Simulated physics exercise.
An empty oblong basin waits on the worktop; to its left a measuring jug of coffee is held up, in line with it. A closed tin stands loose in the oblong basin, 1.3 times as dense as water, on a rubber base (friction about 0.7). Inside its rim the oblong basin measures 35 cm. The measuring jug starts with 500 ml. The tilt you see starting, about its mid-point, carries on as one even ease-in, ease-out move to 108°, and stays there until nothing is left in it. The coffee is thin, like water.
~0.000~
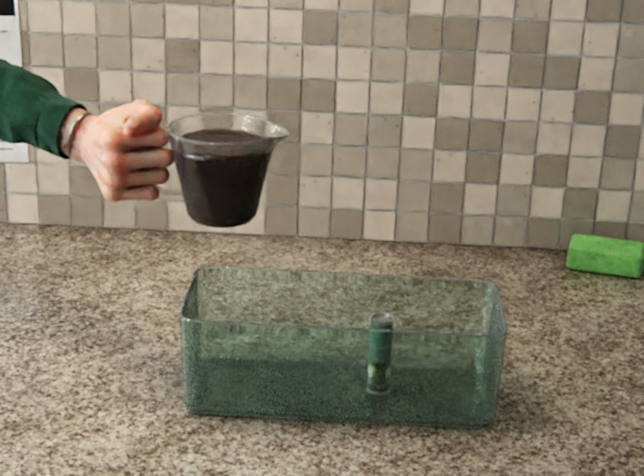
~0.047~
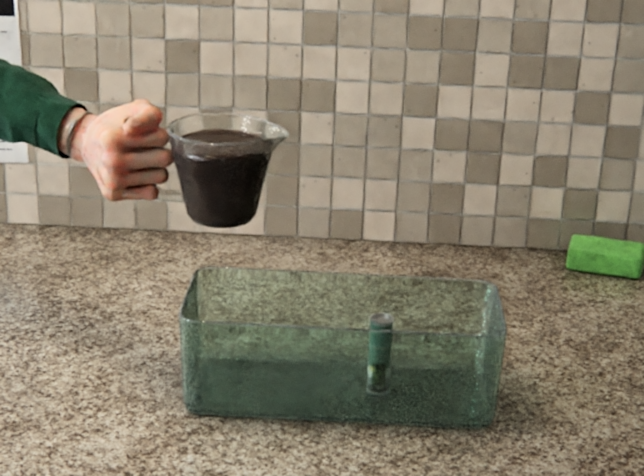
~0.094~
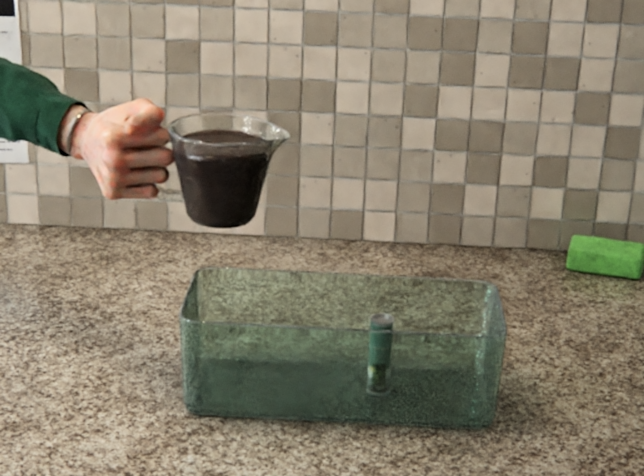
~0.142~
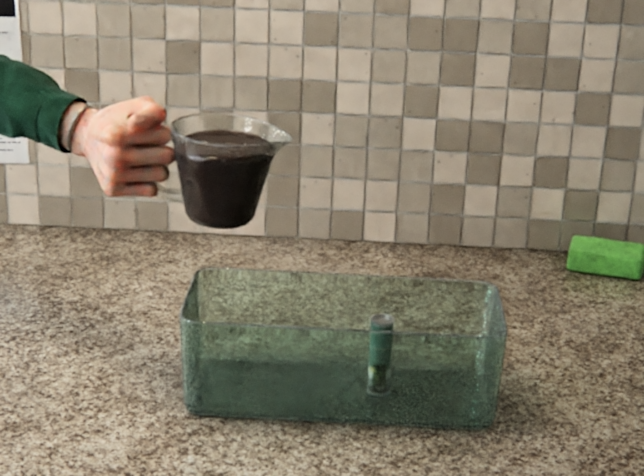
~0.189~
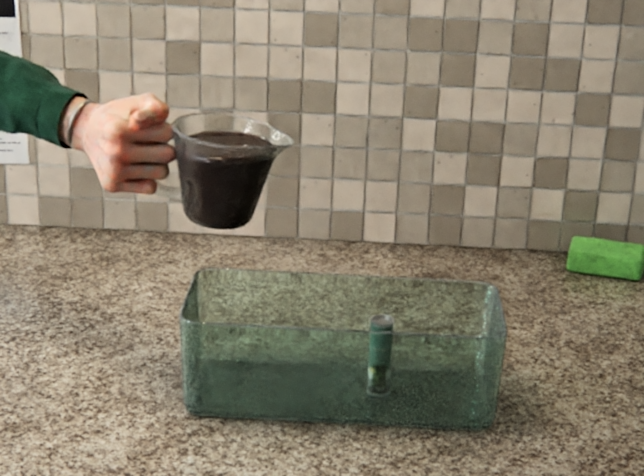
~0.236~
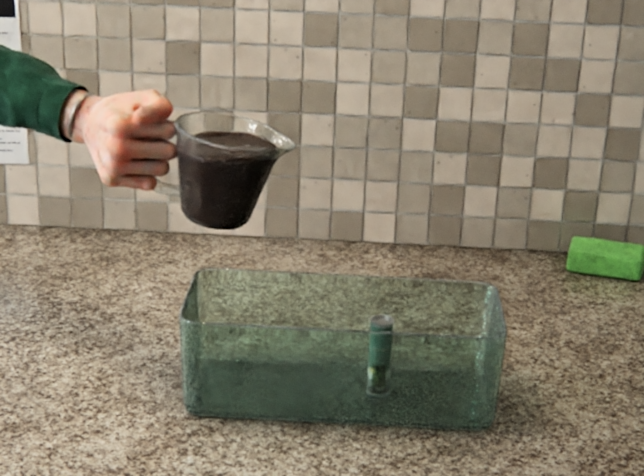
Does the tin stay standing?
It stays up.
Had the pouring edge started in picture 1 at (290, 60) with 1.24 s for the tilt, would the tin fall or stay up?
Then it goes over.
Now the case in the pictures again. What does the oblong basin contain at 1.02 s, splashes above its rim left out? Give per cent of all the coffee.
About 76 per cent.
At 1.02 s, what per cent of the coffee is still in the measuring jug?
Some 10 per cent.
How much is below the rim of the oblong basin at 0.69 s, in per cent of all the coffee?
About 10 per cent.
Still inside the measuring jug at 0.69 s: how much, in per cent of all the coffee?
Some 68 per cent.
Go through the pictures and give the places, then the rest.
In the first picture, tilt 0°; pouring edge (289, 133); surface from (175, 138) to (272, 143); the oblong basin's rim runs from (188, 293) to (501, 309); the tin's top is at (382, 321).
In the second picture, tilt 0°; pouring edge (289, 134); surface from (175, 138) to (272, 143).
In the third picture, tilt 2°; pouring edge (290, 135); surface from (177, 139) to (273, 144).
In the fourth picture, tilt 3°; pouring edge (292, 138); surface from (178, 139) to (274, 145).
In the fifth picture, tilt 6°; pouring edge (294, 142); surface from (179, 139) to (276, 147).
In the sixth picture, tilt 9°; pouring edge (295, 146); surface from (182, 140) to (280, 147).
Then, 0.69 s in, the tilt is 63° and 68 per cent is still to pour; the tin stands where it began.
Then, 1.02 s in, the tilt is 100° and 10 per cent is still to pour; the tin stands where it began.
Then, 1.36 s in, the tilt is 108° and 0 per cent is still to pour; the tin stands where it began.
Then, 1.74 s in, the tilt is 108° and 0 per cent is still to pour; the tin stands where it began.
Finally, the tin stands where it began.
